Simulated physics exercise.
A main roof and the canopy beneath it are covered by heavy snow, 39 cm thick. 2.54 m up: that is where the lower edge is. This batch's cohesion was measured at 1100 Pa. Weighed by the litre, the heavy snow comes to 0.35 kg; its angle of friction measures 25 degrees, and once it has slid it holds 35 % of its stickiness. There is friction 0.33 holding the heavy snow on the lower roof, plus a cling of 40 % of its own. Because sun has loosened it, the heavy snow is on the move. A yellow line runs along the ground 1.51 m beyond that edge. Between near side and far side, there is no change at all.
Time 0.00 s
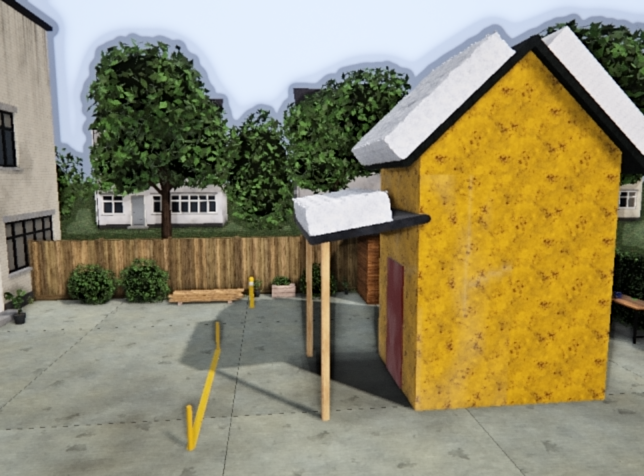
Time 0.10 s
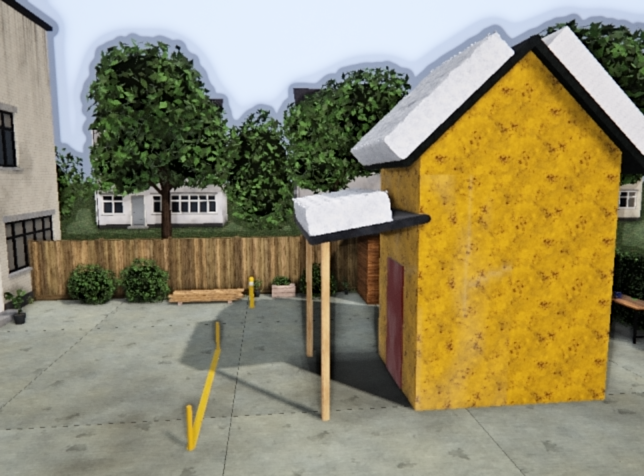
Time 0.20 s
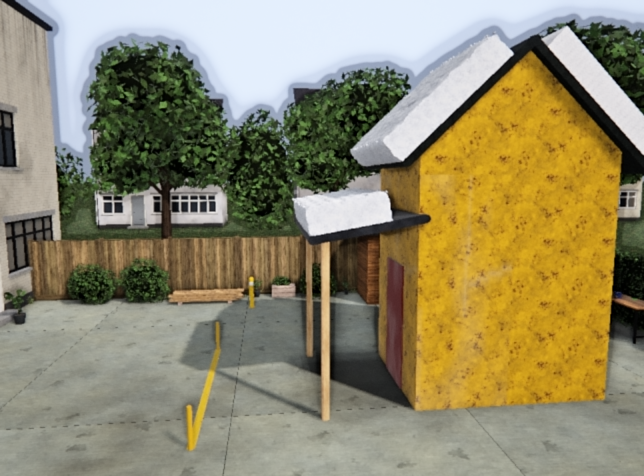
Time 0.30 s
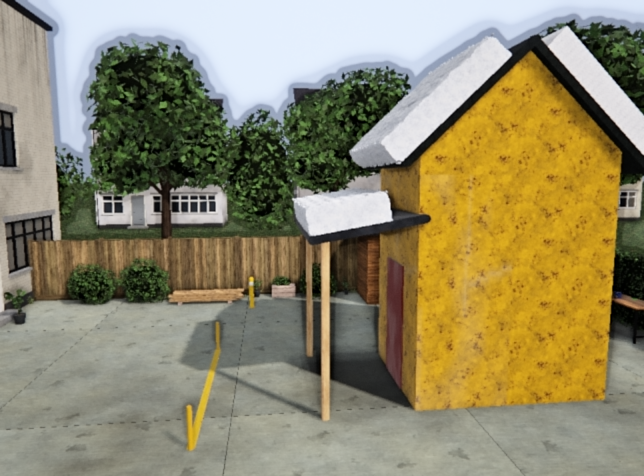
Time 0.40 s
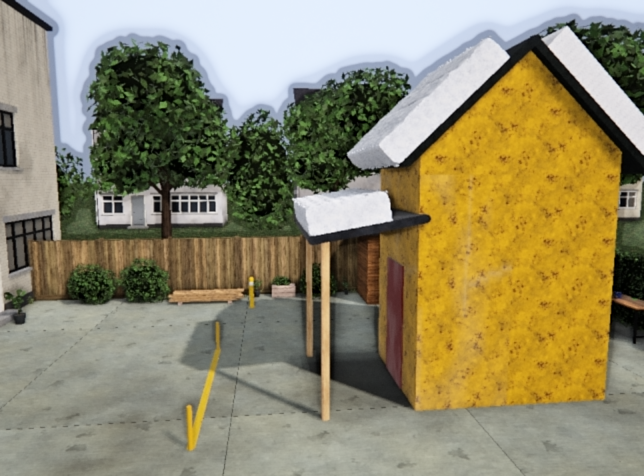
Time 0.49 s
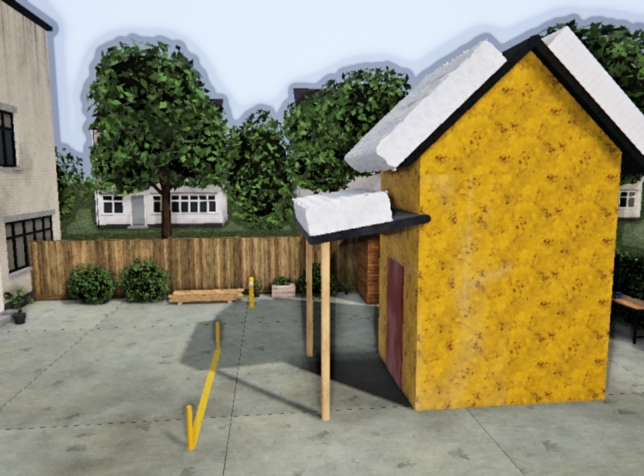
We see a yellow shed with thick white snow on its steep roof and small porch, beside a paved yard with a yellow line; the snow on the left slope slides slightly down and leftward in one piece.
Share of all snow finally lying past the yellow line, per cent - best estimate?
About 0 percent.
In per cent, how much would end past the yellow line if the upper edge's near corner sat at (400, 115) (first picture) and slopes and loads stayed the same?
16 %.
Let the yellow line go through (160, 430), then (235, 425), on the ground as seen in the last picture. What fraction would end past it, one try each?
0 %, then 0 %.
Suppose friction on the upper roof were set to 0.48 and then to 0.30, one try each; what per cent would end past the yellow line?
About 8 % in the first try and about 20 % in the second.
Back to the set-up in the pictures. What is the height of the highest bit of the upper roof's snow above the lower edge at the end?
The snow's top stands about 1.7 m above the lower edge.
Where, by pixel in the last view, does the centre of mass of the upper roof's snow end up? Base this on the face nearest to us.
Approximately at pixel (386, 160).
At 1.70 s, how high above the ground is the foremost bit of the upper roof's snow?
Roughly 3.2 m.
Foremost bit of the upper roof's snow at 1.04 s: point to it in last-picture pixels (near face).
Around pixel (363, 167).
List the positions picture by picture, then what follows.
In the first frame, leading edge of the heavy snow at (402, 143).
In the second frame, leading edge of the heavy snow at (401, 143), its middle shifted 7 mm.
In the third frame, leading edge of the heavy snow at (400, 138), its middle shifted 2.5 cm, 1 % of it past the upper edge, in one piece.
In the fourth frame, leading edge of the heavy snow at (398, 146), its middle shifted 5.7 cm, 3 % of it past the upper edge, in one piece.
In the fifth frame, leading edge of the heavy snow at (396, 143), its middle shifted 10 cm, 5 % of it past the upper edge, in one piece.
In the sixth frame, leading edge of the heavy snow at (392, 141), its middle shifted 16 cm, 8 % of it past the upper edge, in one piece.
After 1.04 s, none is below the lower edge and 0 % is past the line.
After 1.70 s, none is below the lower edge and 0 % is past the line.
After 2.35 s, none is below the lower edge and 0 % is past the line.
After 3.00 s, none is below the lower edge and 0 % is past the line.
After 3.10 s, at the end, none is below the lower edge and 0 % is past the line.
